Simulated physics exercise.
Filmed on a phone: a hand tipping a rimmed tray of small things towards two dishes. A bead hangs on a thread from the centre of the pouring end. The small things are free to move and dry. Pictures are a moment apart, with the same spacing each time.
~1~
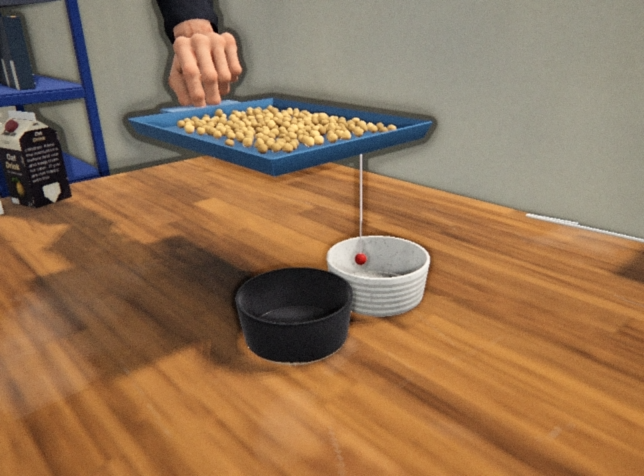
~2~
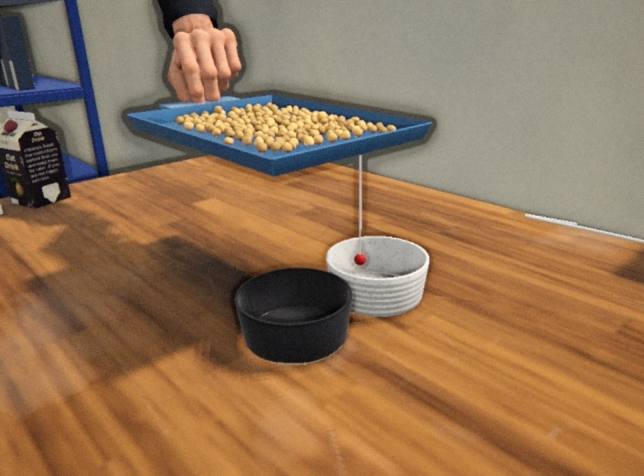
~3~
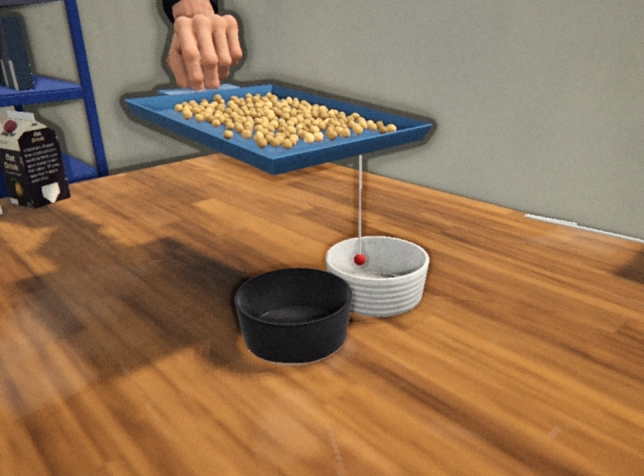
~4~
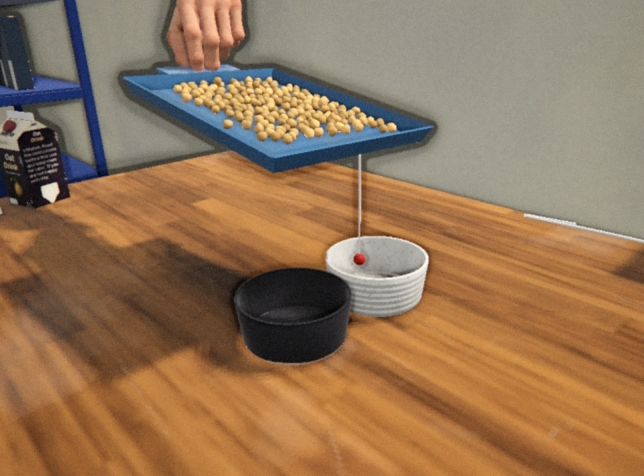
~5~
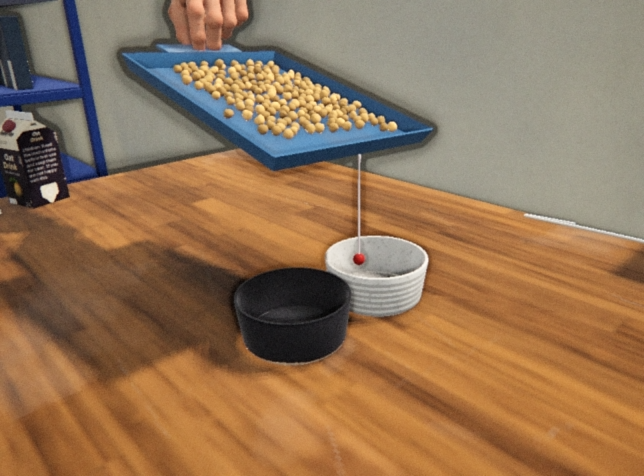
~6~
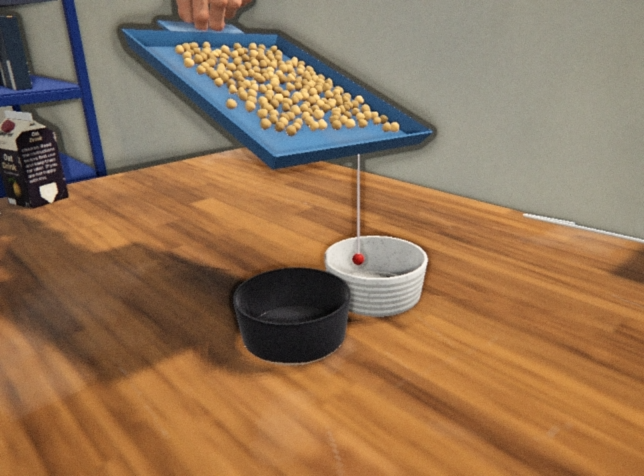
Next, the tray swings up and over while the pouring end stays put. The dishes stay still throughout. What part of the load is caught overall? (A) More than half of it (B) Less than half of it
Less than half of it (B).
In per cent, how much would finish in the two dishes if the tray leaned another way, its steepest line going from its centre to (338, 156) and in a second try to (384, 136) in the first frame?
In turn some 20 and 60 per cent.
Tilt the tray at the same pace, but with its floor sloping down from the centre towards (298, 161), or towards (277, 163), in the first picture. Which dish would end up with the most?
On the first try it's the left-side dish, on the second the left-side dish.
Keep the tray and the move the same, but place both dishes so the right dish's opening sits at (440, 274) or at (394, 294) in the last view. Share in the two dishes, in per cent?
First some 80, then 40 per cent.
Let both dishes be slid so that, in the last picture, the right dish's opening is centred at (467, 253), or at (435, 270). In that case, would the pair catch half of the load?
In the first position a majority, in the second a majority.
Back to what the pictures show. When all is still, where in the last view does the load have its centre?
(447, 321).
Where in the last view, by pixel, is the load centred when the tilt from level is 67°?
I'd put it at about (387, 133).
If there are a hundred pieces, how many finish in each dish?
Per cent held at the end: Left dish 0, right dish 10.
Soon, tray tipped steeply; most on the tray; a stray few outside both; about a quarter in the air.
A while on, tray tipped past a quarter turn; a small part in the right dish; most outside both; about a quarter in the air.
Towards the end, tray tipped past a quarter turn; a small part in the right dish; most outside both.
Finally, tray tipped past a quarter turn; none in the left dish; a small part in the right dish; most outside both.
